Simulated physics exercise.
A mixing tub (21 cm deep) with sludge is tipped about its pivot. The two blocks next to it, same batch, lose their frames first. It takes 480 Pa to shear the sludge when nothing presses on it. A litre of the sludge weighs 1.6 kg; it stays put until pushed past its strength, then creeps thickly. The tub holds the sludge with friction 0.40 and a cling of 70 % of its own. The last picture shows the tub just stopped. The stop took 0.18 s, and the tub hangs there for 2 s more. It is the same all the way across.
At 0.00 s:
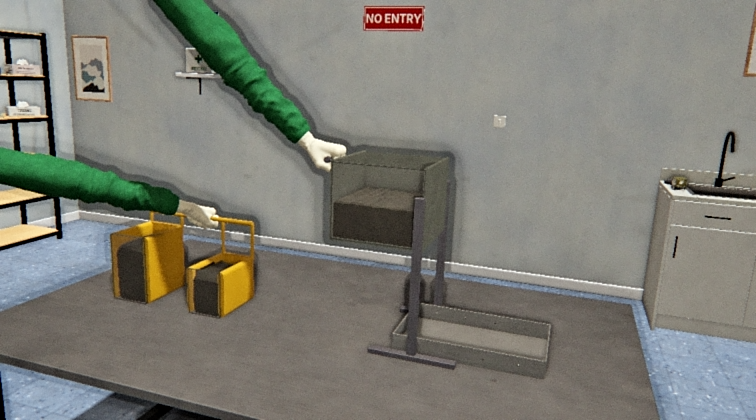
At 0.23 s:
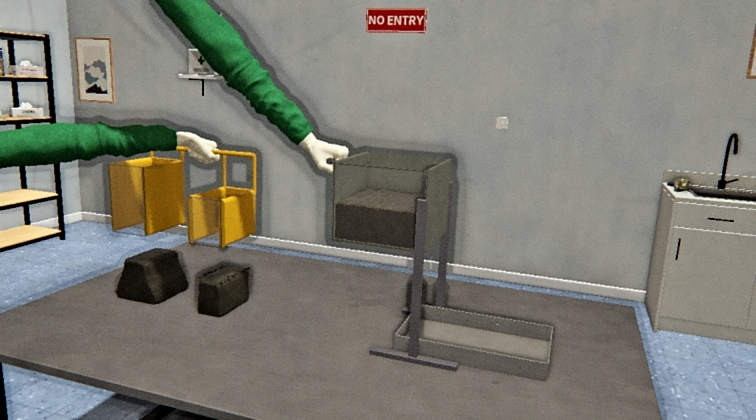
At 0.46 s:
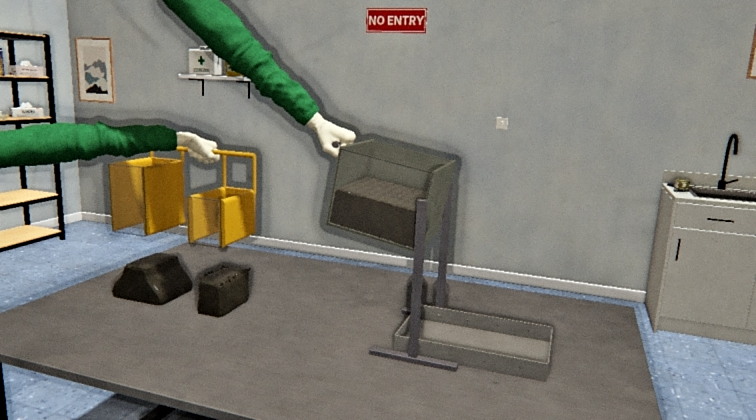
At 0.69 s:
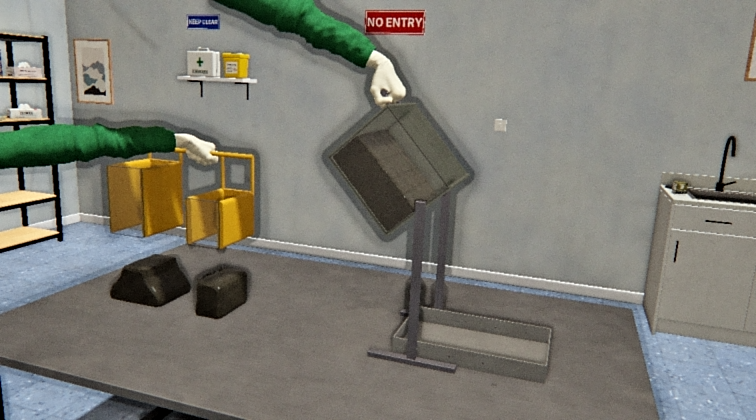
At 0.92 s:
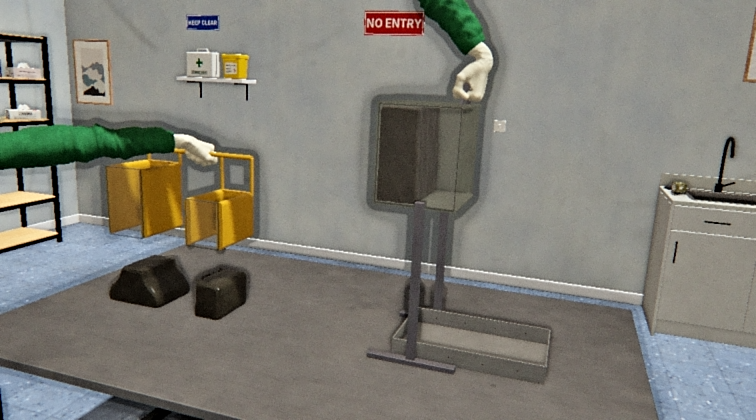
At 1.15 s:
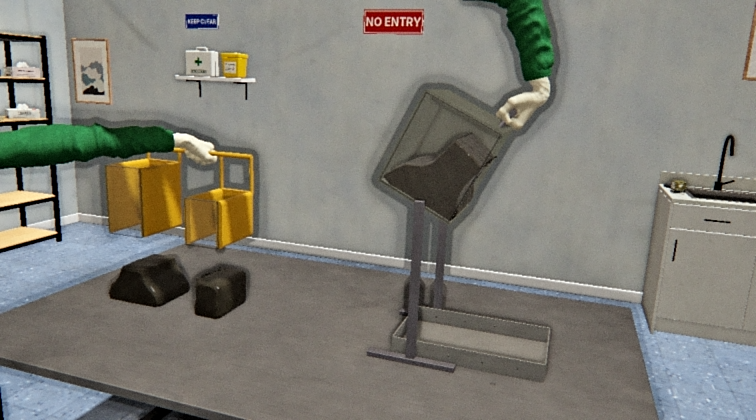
Two yellow holders were lifted by a gloved hand off dark blocks, which sagged slightly, and then another hand turned a clear tub of dark sludge clockwise on its stand until the sludge shifted inside.
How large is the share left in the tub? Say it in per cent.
Close to 0 per cent.
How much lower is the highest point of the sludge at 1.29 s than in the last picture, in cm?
About 10 cm.
By 1.29 s, the tub is at 116 degrees and holds 36 %.
By 1.46 s, the tub is at 116 degrees and holds 0 %.
By 1.63 s, the tub is at 116 degrees and holds 0 %.
By 1.80 s, the tub is at 116 degrees and holds 0 %.
By 3.15 s, at the end, the tub is at 116 degrees and holds 0 %.
